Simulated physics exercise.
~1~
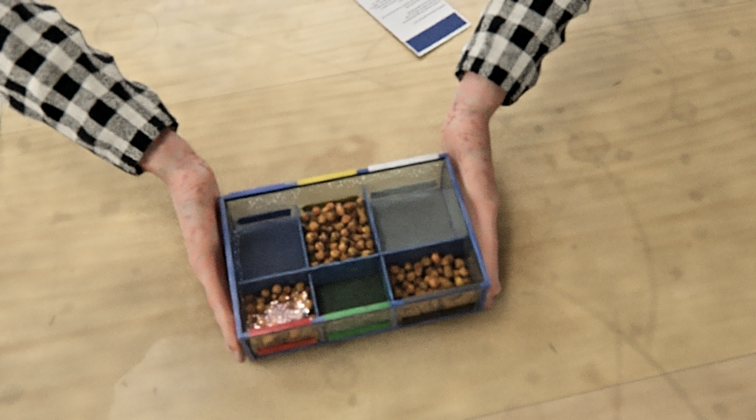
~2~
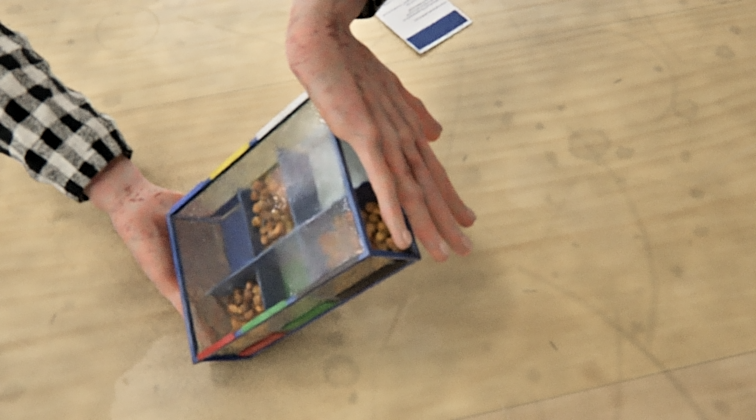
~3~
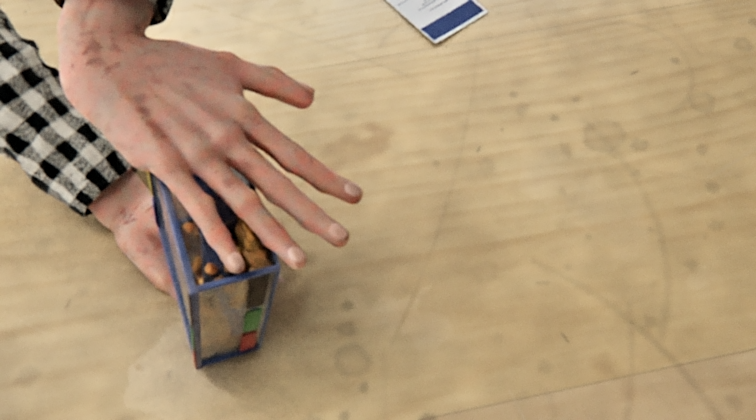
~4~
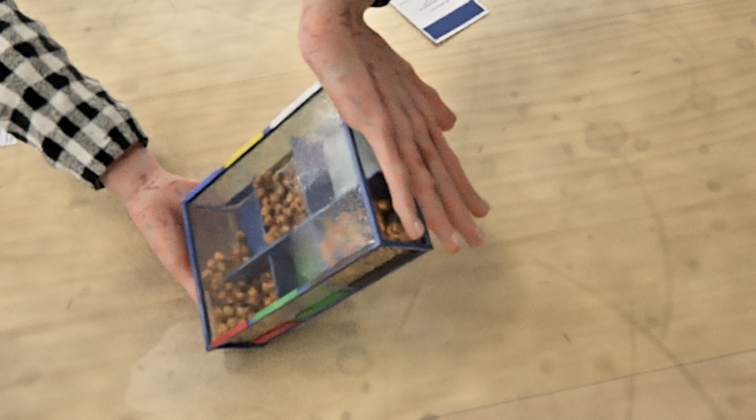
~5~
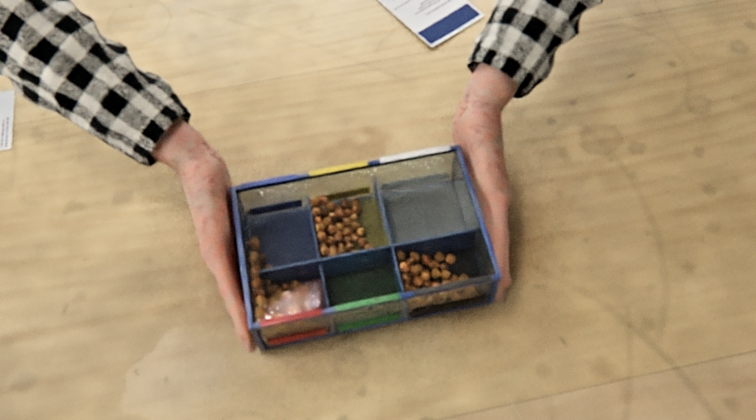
On a pale, stained wooden tabletop seen from above, with a slightly swaying view, two hands in black-and-white checked sleeves hold a clear-lidded box with six coloured compartments. Roasted chickpeas fill parts of the yellow section at top centre, the red at lower left and the black at lower right, while a printed card lies beyond. The hands tip the box steeply up onto its left side, the right hand crossing over leftward. They then lower it back flat. Finally it rests between both hands, chickpeas still mainly in those three sections, with a few now in the blue.
